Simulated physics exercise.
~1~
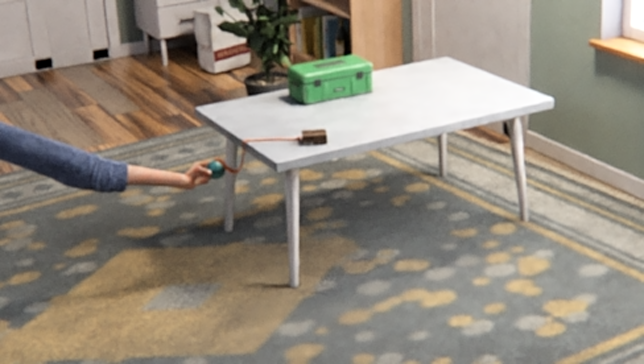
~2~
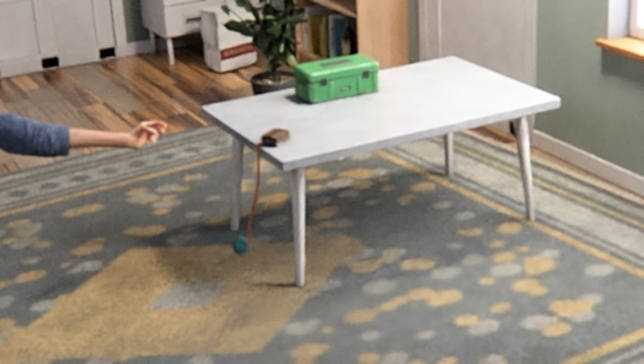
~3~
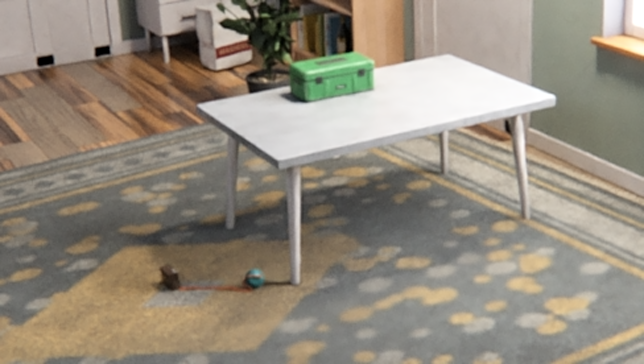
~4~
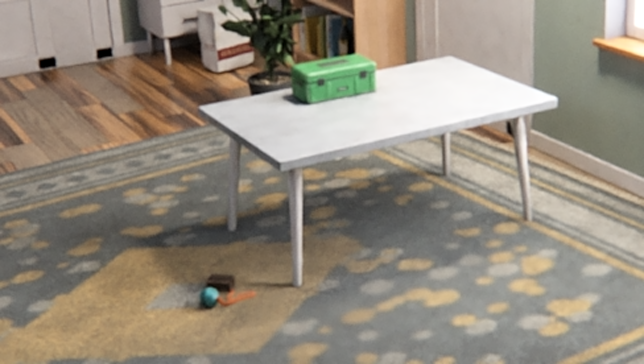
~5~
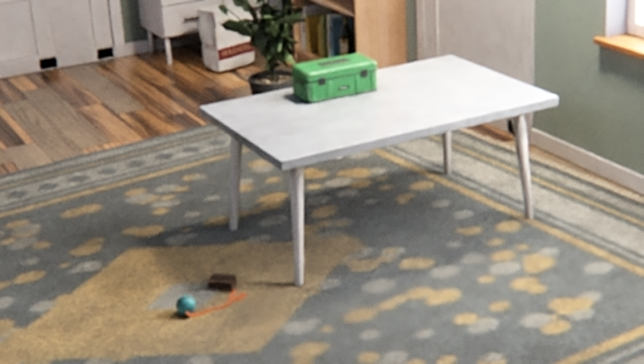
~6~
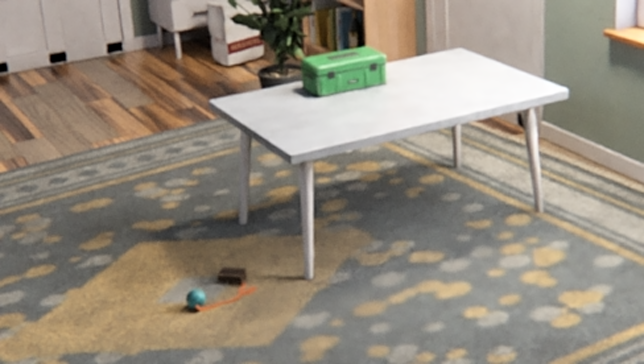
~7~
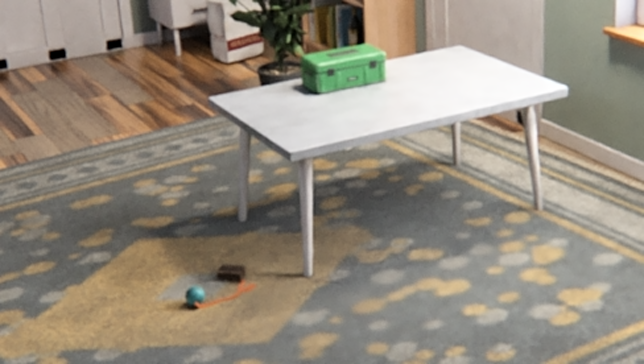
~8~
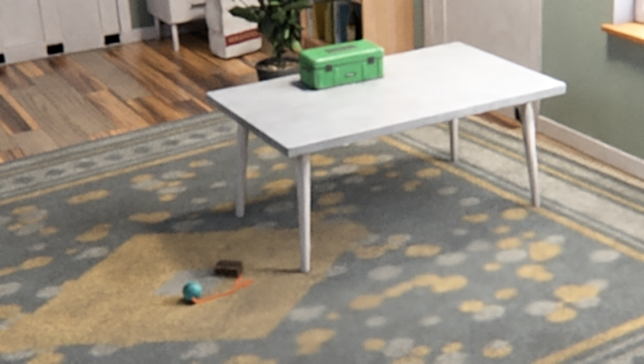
At the start, a hand reaches in from the left and holds a turquoise ball off the end of a white table, with an orange ribbon running to a small brown box near the edge, while a green toolbox sits farther back. The hand lets go and draws away, and the ball drops, hanging below the tabletop as the box is tugged to the edge. The box then goes over, and both land on the patterned rug. The ball rolls left past the box and settles. Finally, ball, box and ribbon lie still on the rug, the toolbox unmoved.
